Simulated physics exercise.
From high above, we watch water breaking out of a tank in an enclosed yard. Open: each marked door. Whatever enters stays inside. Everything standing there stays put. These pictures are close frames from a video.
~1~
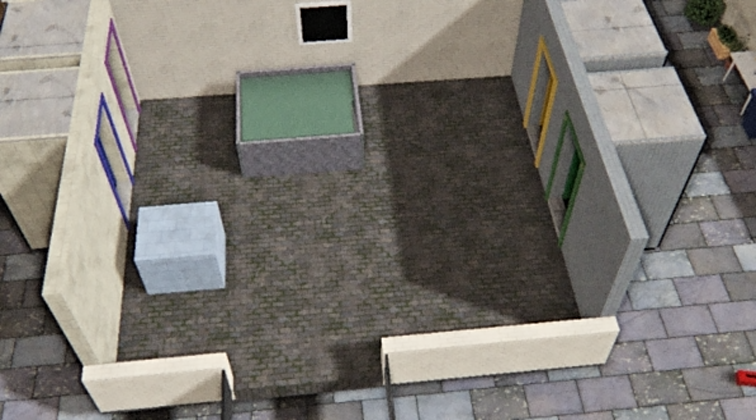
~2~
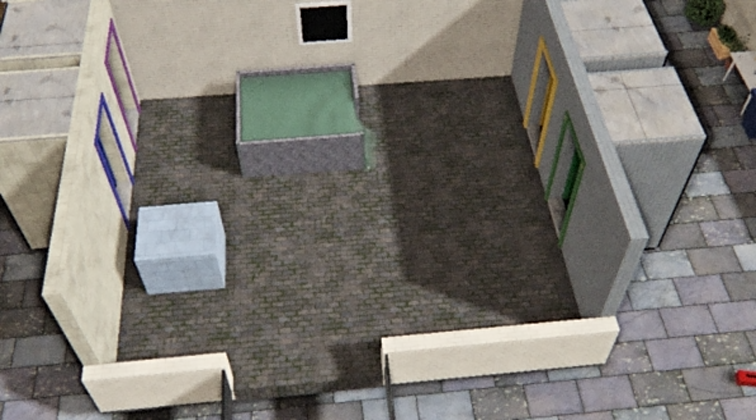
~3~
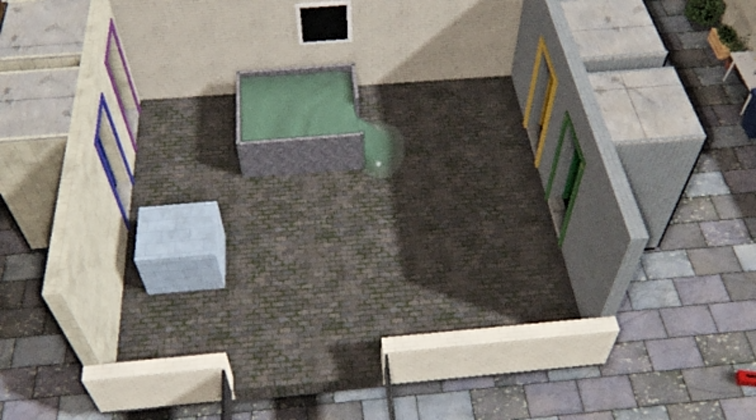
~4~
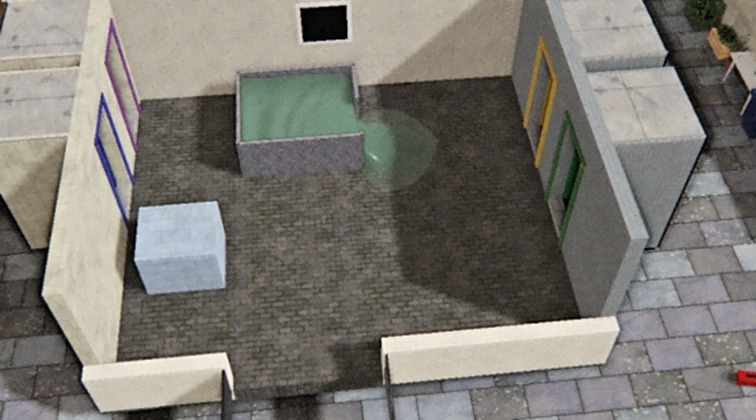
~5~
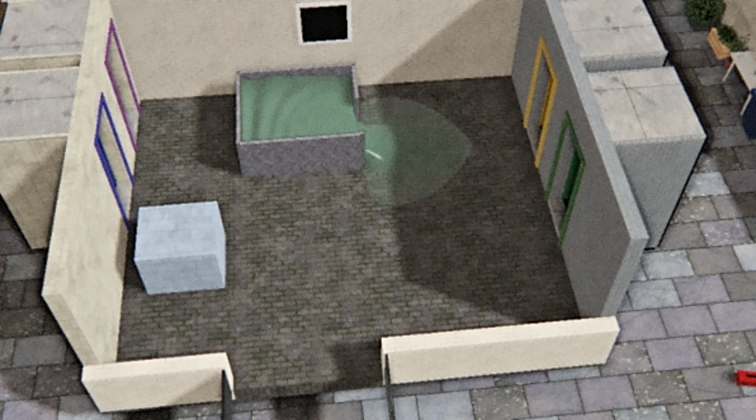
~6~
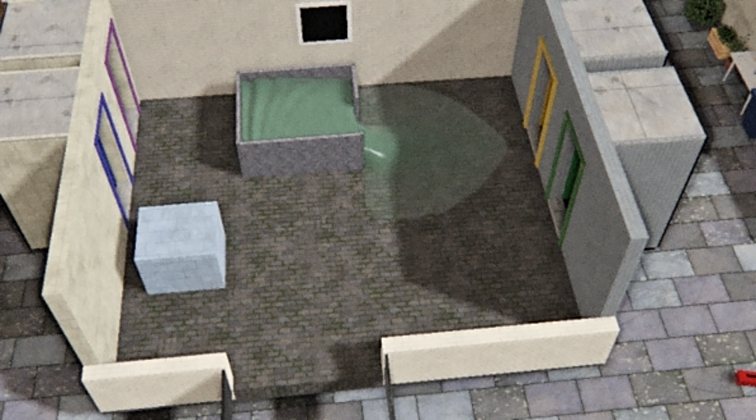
Green-tinted water pouring from the right side of a raised tank and fanning out across the brick floor of a walled yard.
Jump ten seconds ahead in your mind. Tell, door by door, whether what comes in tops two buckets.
The blue door will pass two buckets at most; the green door will pass more than two buckets; the purple door will pass two buckets at most; the yellow door will pass more than two buckets.
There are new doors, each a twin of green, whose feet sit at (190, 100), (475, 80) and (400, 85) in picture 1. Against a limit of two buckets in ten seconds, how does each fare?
Taking them as listed, the first undershoots, the second overshoots and the third undershoots.
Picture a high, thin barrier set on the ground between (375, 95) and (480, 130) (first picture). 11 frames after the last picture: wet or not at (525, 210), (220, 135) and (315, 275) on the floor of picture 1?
Taking the points in the order given, they are inundated, high and dry and high and dry.
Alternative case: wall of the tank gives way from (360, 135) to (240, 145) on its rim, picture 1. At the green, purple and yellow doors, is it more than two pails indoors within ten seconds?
Taking them in turn, the green door undershoots, the purple door undershoots, and the yellow door undershoots.
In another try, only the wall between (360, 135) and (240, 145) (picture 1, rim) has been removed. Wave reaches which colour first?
I'd go with the blue-painted one.
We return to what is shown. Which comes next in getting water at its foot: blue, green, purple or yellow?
Go with the door marked yellow.
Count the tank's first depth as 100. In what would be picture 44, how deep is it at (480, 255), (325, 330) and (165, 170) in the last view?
About 8, 4 and 0 percent, in that order.
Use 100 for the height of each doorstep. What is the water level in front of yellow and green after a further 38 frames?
I'd put it at close to 160 and 90 per cent.
A moment on, water covers 30 % of the floor; the blue door not reached, the green door wet at the sill, nothing in, the purple door not reached, the yellow door over two buckets in.
Next, water covers 35 % of the floor; the blue door not reached, the green door over two buckets in, the purple door not reached, the yellow door far over two buckets in.
Then, water covers 40 % of the floor; the blue door not reached, the green door over two buckets in, the purple door not reached, the yellow door far over two buckets in.
Later, water covers 65 % of the floor; the blue door not reached, the green door over two buckets in, the purple door not reached, the yellow door far over two buckets in.
In the end, water covers 90 % of the floor; the blue door wet at the sill, nothing in, the green door over two buckets in, the purple door wet at the sill, nothing in, the yellow door far over two buckets in.
